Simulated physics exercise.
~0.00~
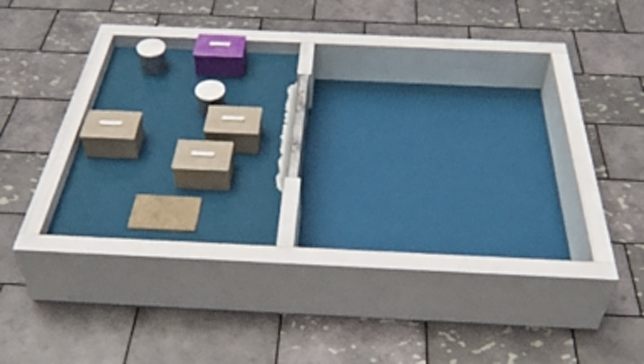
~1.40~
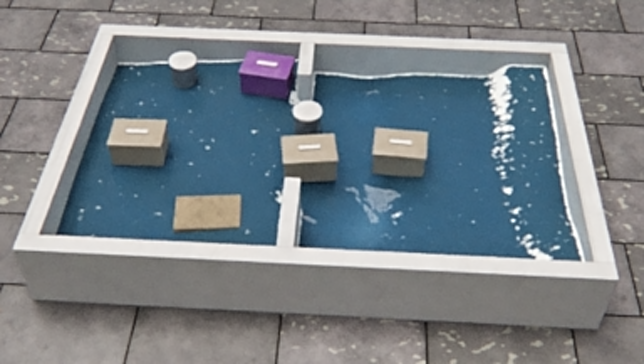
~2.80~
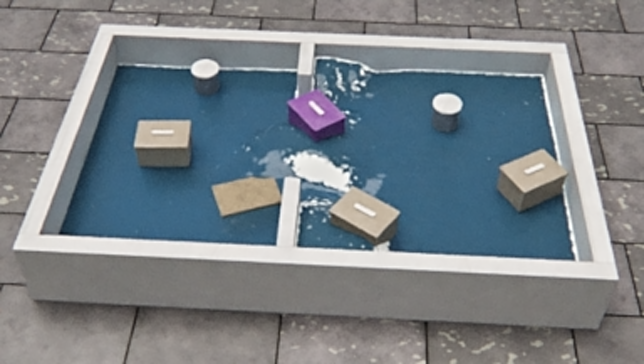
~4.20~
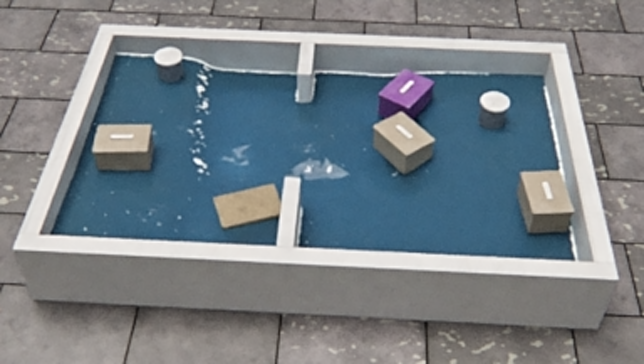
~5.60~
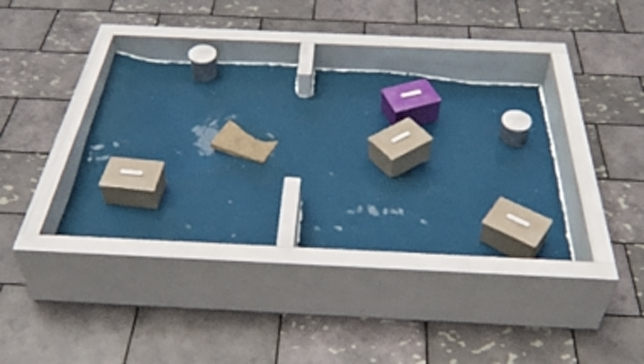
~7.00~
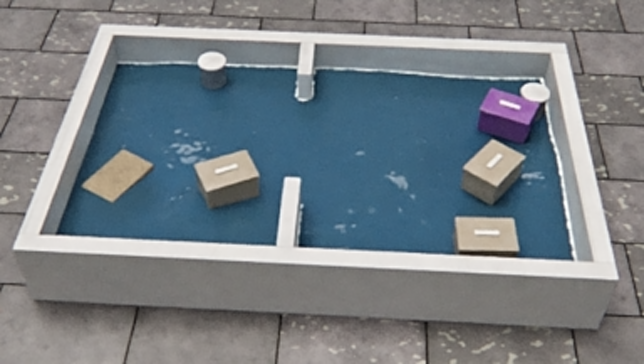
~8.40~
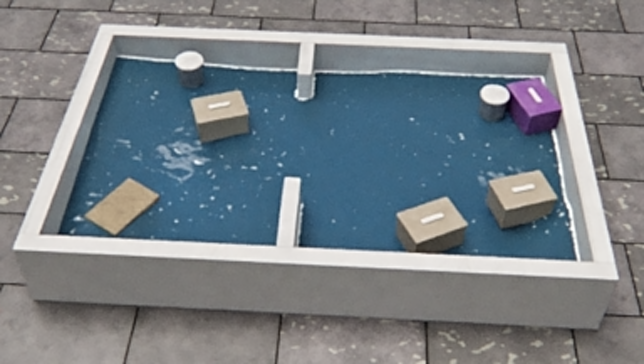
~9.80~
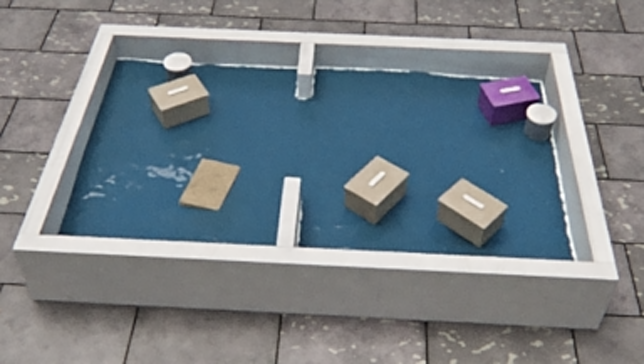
Floating totes and a drum drift through the divider gap, leaving the purple tote bobbing at right.
